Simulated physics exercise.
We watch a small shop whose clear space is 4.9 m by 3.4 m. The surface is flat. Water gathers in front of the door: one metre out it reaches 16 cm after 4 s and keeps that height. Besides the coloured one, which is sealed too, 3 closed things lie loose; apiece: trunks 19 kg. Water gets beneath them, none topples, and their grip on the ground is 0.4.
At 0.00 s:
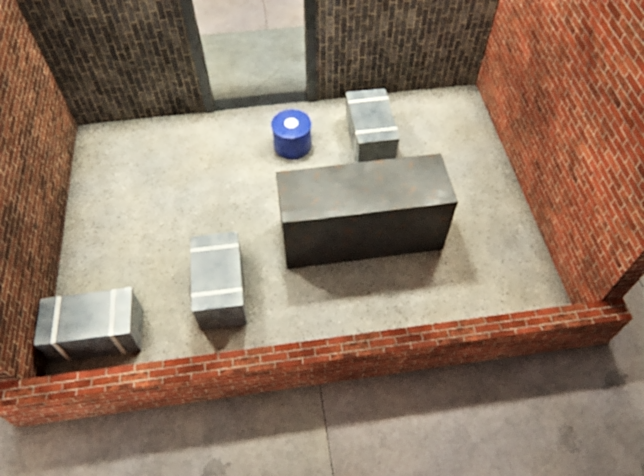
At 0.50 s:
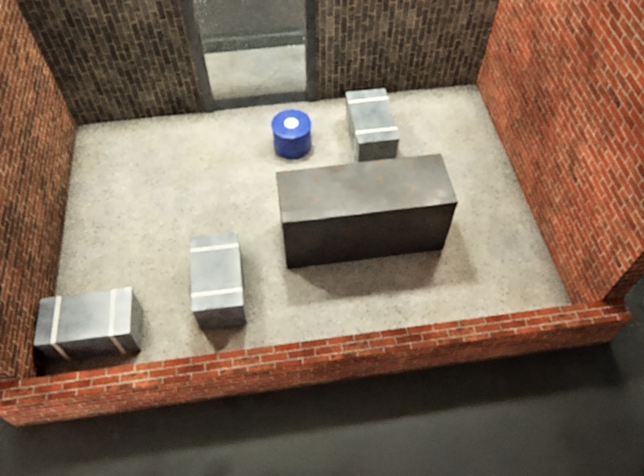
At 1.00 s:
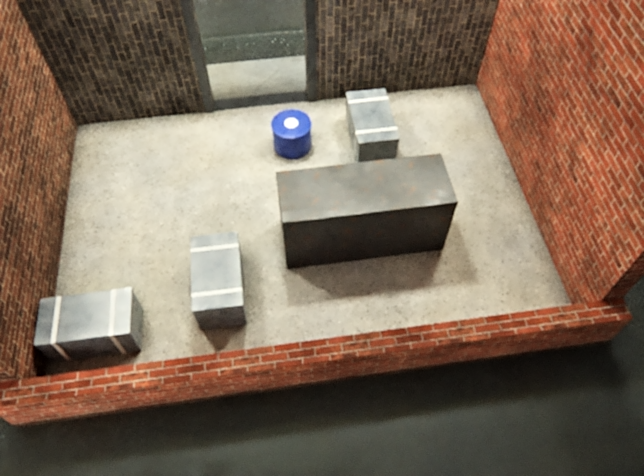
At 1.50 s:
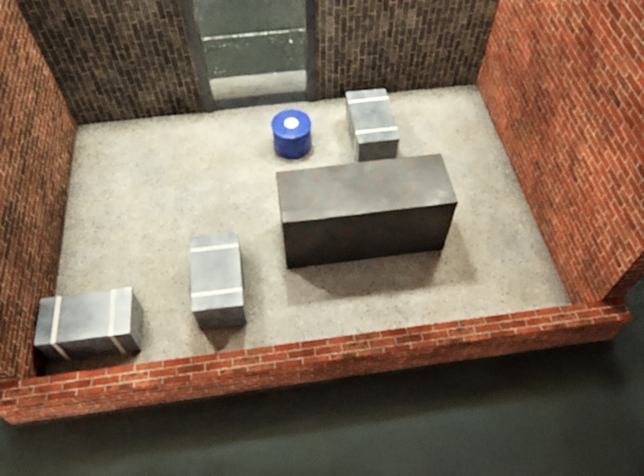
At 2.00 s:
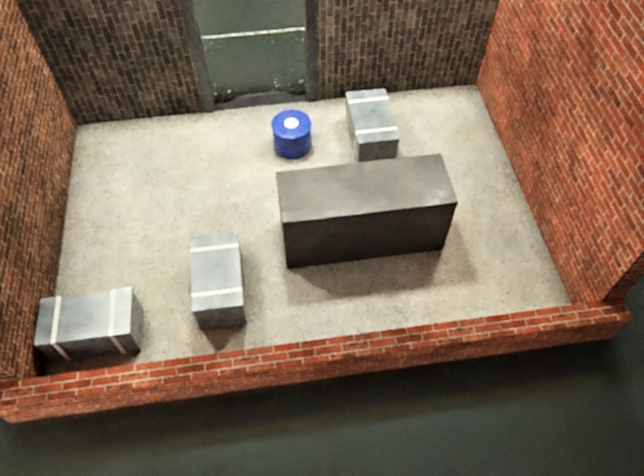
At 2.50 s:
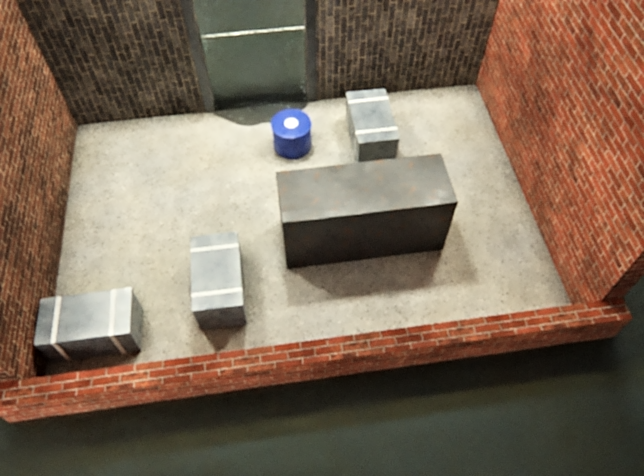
A small brick-walled shop with a blue tub, grey boxes and dark counter sitting still as dark water creeps through the doorway.
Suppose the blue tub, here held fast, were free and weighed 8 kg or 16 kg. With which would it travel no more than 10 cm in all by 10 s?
Verdict: Neither load is enough.
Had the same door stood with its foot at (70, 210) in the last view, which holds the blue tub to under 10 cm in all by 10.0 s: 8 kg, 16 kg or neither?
In that case only the larger load is enough.
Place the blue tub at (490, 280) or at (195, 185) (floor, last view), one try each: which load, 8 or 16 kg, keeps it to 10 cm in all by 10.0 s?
In turn: The smaller is enough; it takes the larger.
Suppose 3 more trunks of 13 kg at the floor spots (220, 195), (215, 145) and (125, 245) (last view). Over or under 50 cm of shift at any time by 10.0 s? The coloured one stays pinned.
In turn: More, past it, more.
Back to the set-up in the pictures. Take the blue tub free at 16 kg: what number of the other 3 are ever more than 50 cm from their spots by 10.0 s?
That makes 2.
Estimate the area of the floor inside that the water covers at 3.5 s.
Some 1.5 m2.
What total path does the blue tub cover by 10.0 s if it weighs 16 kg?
About 60 cm.
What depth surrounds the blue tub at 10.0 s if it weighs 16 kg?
Roughly 8 cm.
After 3.5 s the blue tub would be 5 cm from its start with 8 kg and 0 cm from its start with 16 kg; 4 cm of water round it then.
After 4.5 s the blue tub would be 48 cm from its start with 8 kg and 6 cm from its start with 16 kg; 5 cm of water round it then.
After 7.0 s the blue tub would be 109 cm from its start with 8 kg and 36 cm from its start with 16 kg; 6 cm of water round it then.
After 10.0 s the blue tub would be 196 cm from its start with 8 kg and 64 cm from its start with 16 kg; 8 cm of water round it then.
